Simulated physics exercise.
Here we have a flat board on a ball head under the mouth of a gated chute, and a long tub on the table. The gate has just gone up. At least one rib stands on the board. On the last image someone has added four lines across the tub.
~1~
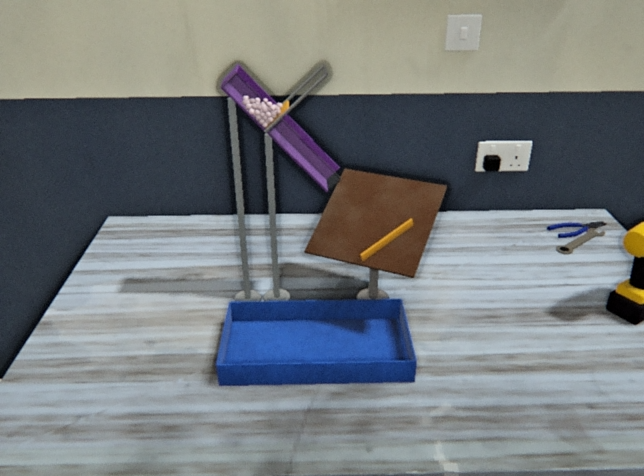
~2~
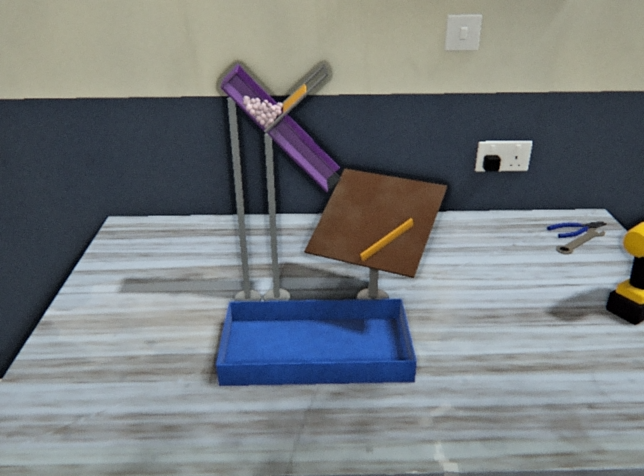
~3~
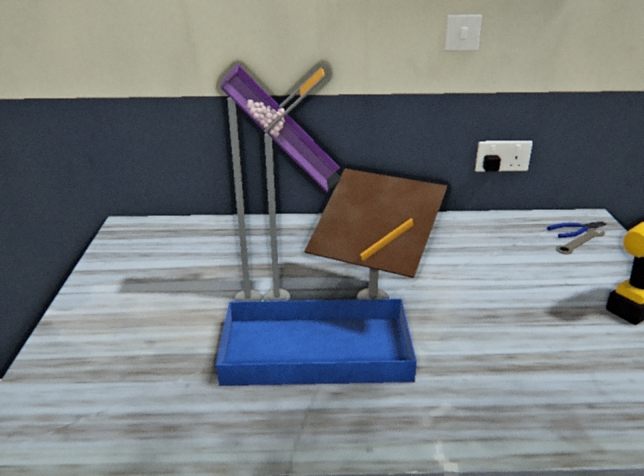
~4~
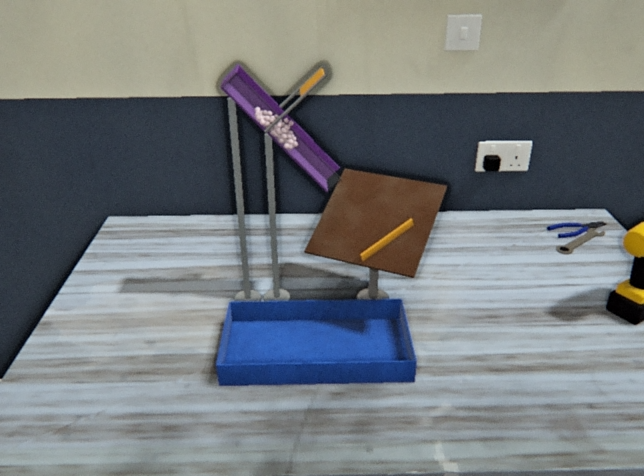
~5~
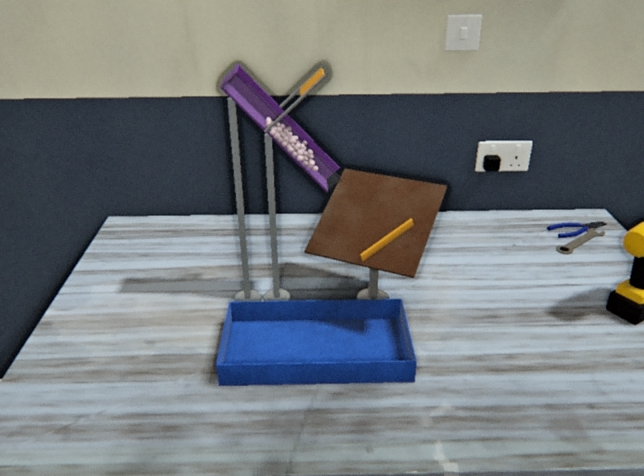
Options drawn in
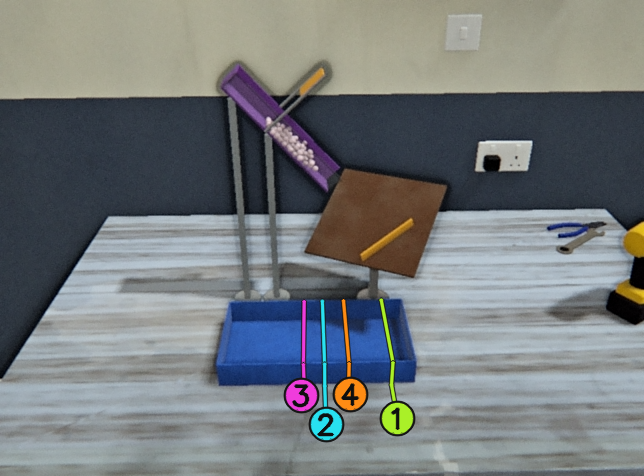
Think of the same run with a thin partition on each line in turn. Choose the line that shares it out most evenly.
Line 2.
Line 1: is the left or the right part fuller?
More lands on the left.
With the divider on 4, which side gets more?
The left side.
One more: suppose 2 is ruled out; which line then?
Here it is line 3.
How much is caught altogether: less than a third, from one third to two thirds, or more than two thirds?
More than two thirds.
On the marked copy, line 1 crosses the front rim at (392, 361); line 2 crosses the front rim at (324, 363); line 3 crosses the front rim at (303, 363); line 4 crosses the front rim at (349, 362).
Choosing 1, of what is caught, all on the left of the divider, none on the right.
Choosing 2, of what is caught, about half on the left of the divider, about half on the right.
Choosing 3, of what is caught, a small part on the left of the divider, most on the right.
Choosing 4, of what is caught, nearly all on the left of the divider, a stray few on the right.
